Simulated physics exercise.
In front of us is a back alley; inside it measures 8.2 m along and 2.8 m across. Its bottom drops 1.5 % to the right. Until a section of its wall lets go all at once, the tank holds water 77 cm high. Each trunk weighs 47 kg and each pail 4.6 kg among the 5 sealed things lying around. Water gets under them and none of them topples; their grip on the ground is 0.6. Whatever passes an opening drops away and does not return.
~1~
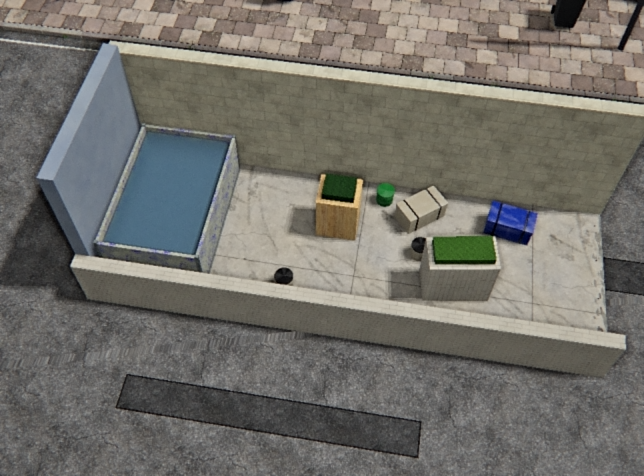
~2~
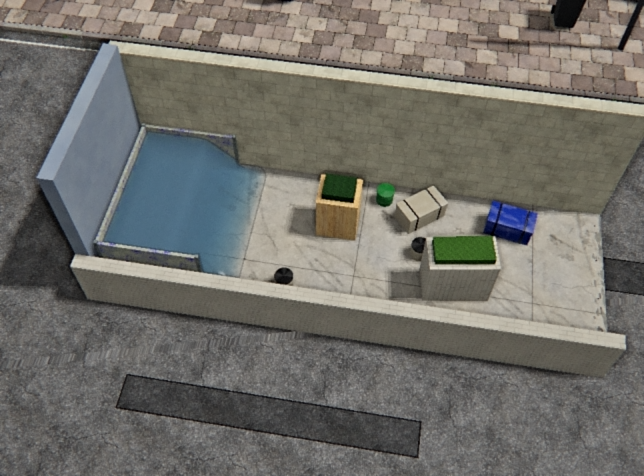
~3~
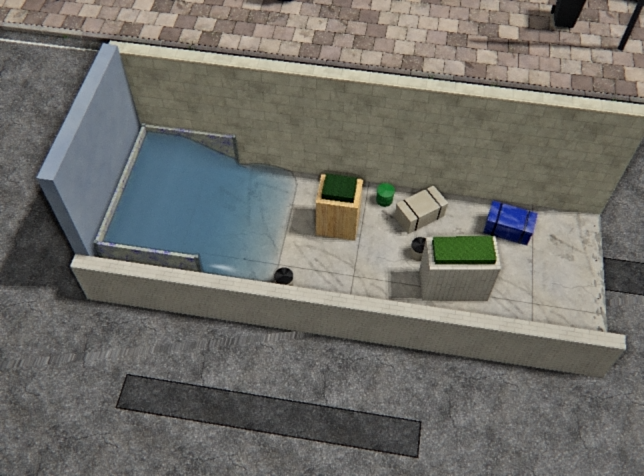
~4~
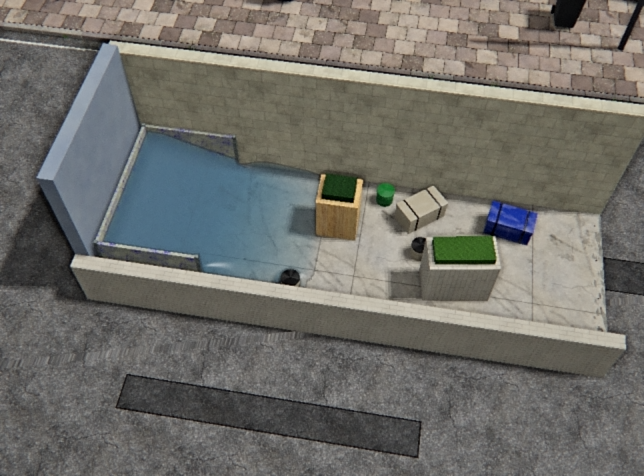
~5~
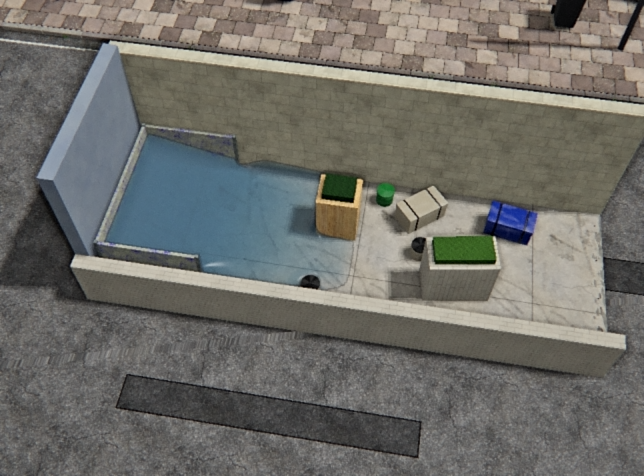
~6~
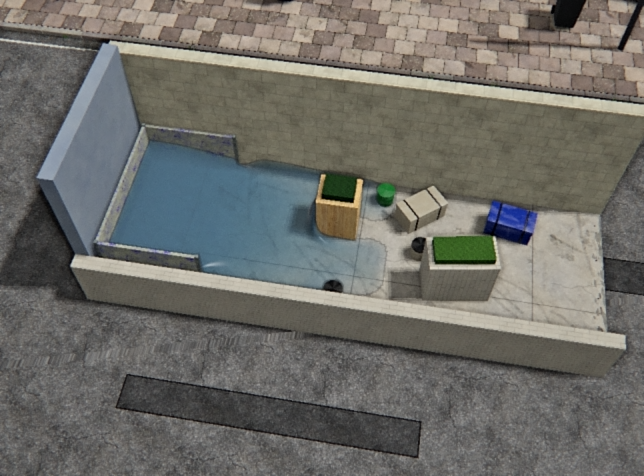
Water poured out of a tank at the left end of a walled alley and spread rightward across the floor, flowing around a wooden box and pushing a small dark object along the near wall.
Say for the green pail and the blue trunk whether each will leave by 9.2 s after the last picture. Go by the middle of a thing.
In order: The green pail ends up outside; the blue trunk ends up outside.
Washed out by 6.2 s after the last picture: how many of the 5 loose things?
I make it 4.
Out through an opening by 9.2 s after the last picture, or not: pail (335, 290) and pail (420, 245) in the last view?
The first one succeeds and the second one succeeds.
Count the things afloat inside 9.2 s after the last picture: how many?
Of them, 0.
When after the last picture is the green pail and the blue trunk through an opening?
I'd put them at about 2.5 and 2.5 seconds, in that order.
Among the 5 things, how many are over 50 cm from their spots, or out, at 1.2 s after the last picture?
Answer: 4.
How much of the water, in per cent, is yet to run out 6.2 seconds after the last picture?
Remaining: Approx. 48 per cent.
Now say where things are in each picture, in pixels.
The green pail at (386, 190), on the bottom; the blue trunk at (512, 217) rests on the ground; 3.8 m2 under water; 0 of 5 have shifted, in the first frame.
The green pail at (386, 190), on the bottom; the blue trunk at (512, 217) rests on the ground; 5.3 m2 under water; 0 of 5 have shifted, in the second frame.
The green pail at (386, 190) rests on the ground; the blue trunk at (512, 217), on the bottom; 7.0 m2 under water; 0 of 5 have shifted, in the third frame.
The green pail at (386, 190) rests on the ground; the blue trunk at (512, 217) rests on the ground; 8.6 m2 under water; 1 of 5 have shifted, in the fourth frame.
The green pail at (386, 190) rests on the ground; the blue trunk at (512, 217), on the bottom; 9.8 m2 under water; 1 of 5 have shifted, in the fifth frame.
The green pail at (386, 190), on the bottom; the blue trunk at (512, 217), on the bottom; 11.1 m2 under water; 1 of 5 have shifted, in the sixth frame.
Then, 1.2 s after the last picture the green pail is near (492, 200), 1.9 m from its start, afloat; the blue trunk is near (521, 219), 0.2 m from its start, aground; 0 of 5 are out; 2 afloat.
Then, 3.8 s after the last picture the green pail has gone out; the blue trunk has gone out; 4 of 5 are out; 0 afloat.
Then, 6.2 s after the last picture the green pail has gone out; the blue trunk has gone out; 4 of 5 are out; 0 afloat.
Then, 9.2 s after the last picture the green pail has gone out; the blue trunk has gone out; 4 of 5 are out; 0 afloat.
